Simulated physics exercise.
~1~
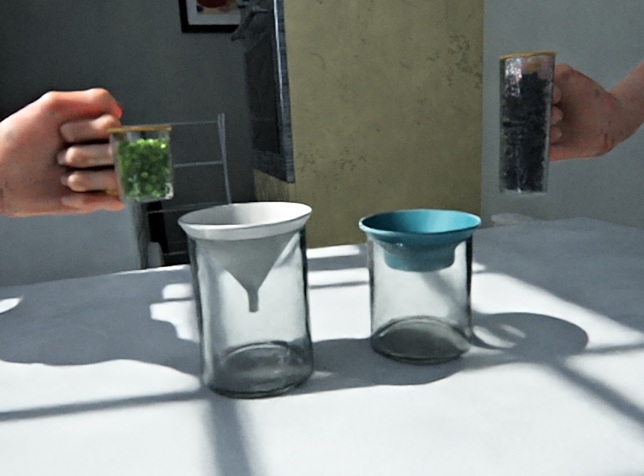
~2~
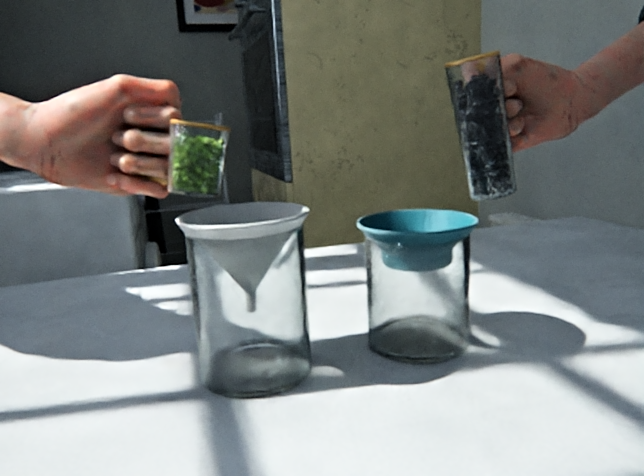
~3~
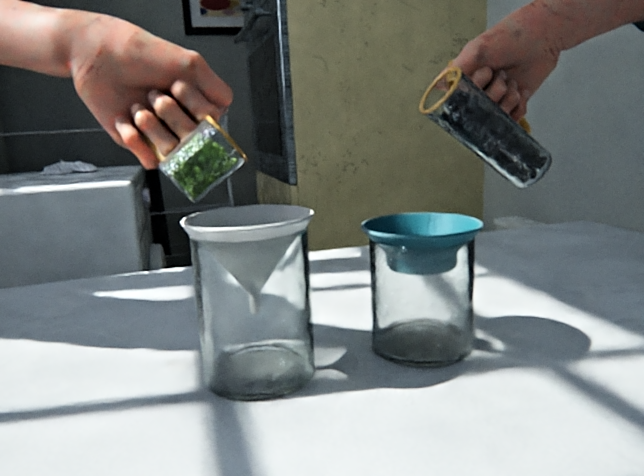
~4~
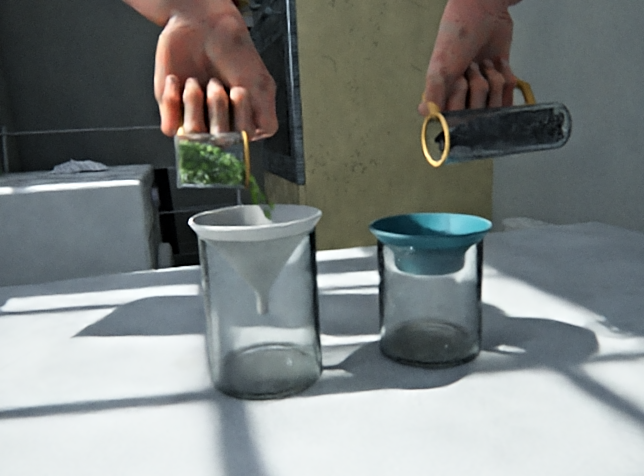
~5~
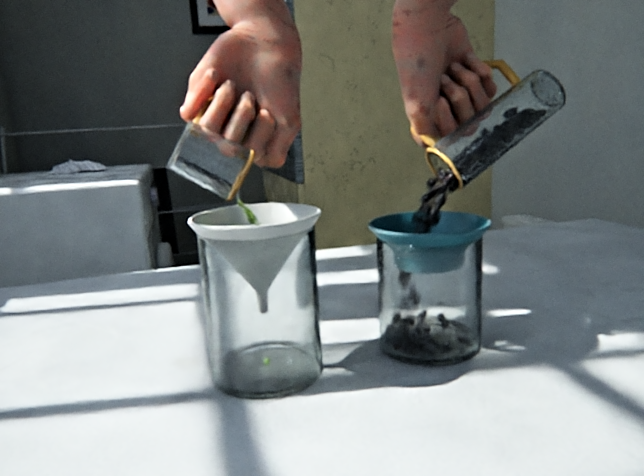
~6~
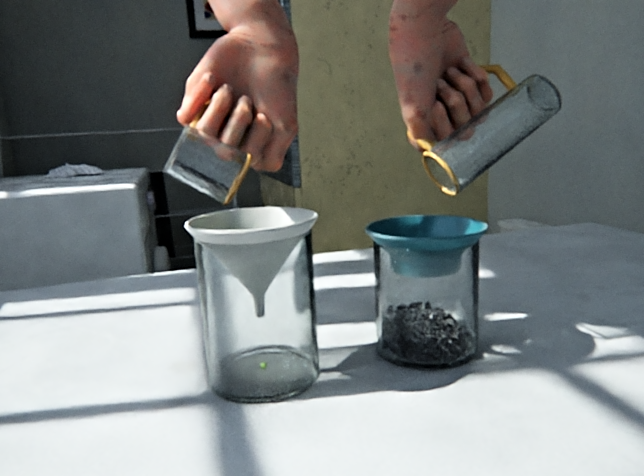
Two hands tip cups into funnels; dark pieces fill the right jar, green ones clog.
